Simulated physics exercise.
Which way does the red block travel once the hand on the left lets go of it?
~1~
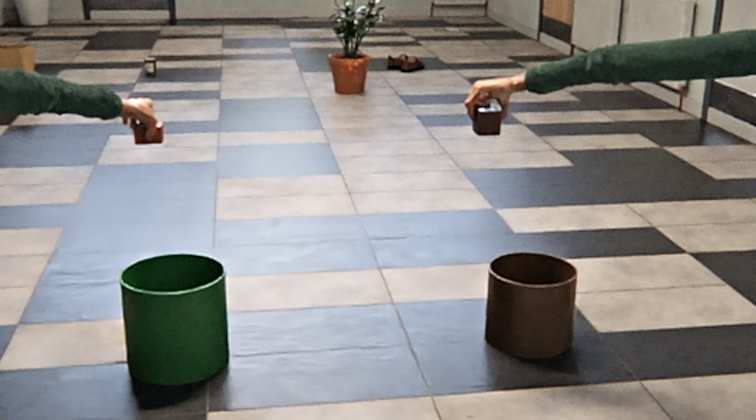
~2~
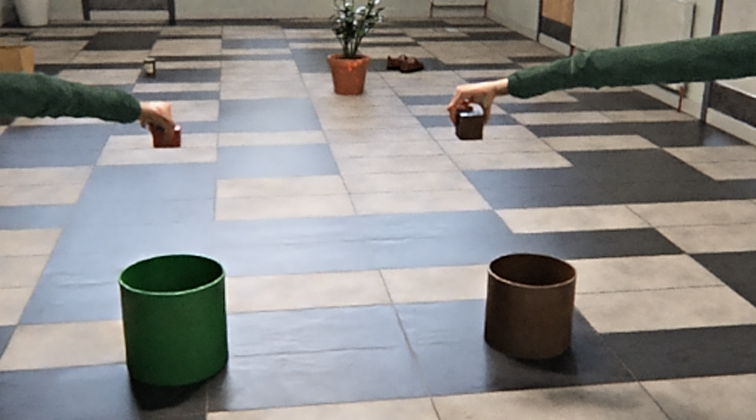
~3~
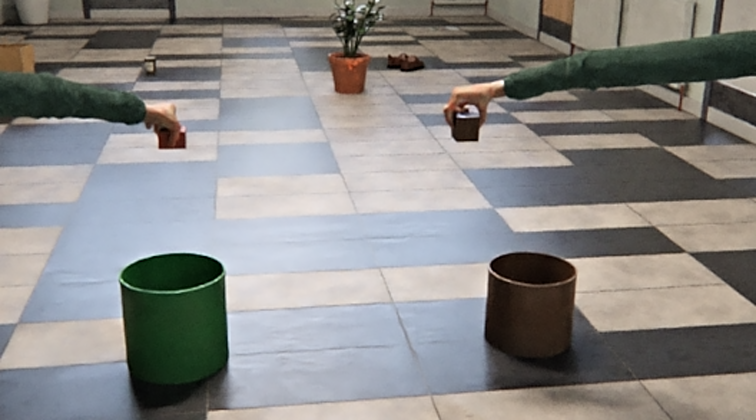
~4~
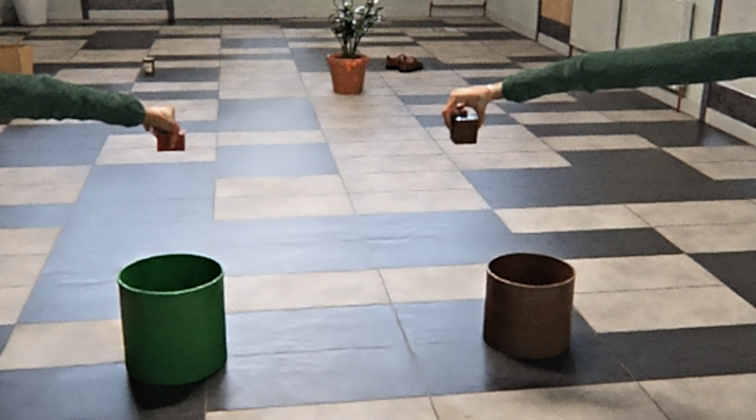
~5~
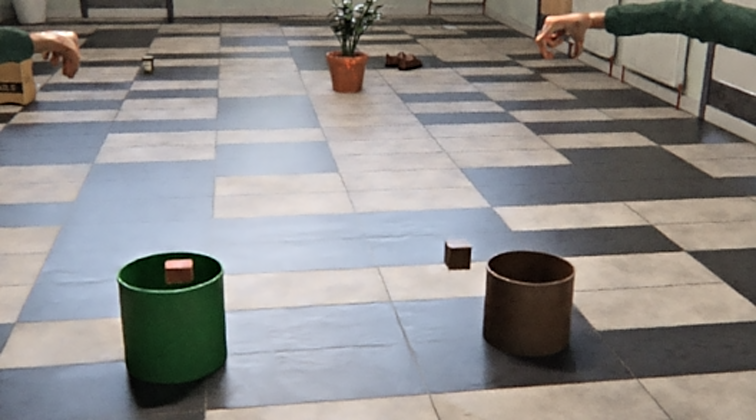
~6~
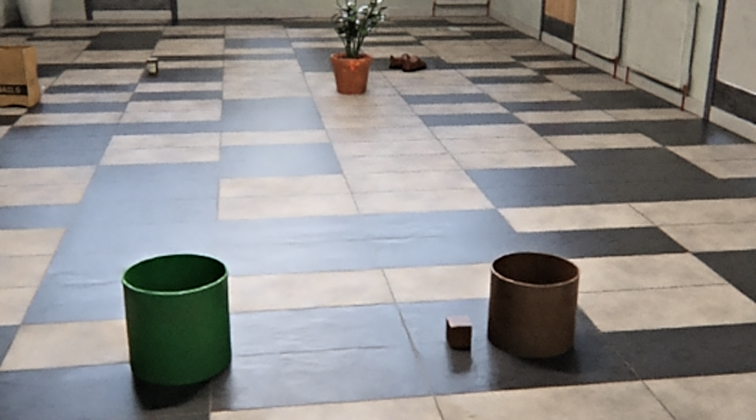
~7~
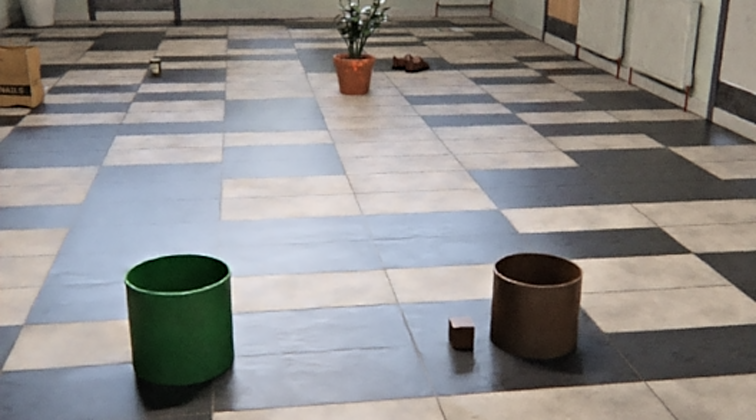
The red block moves down, dropping into the green bin.
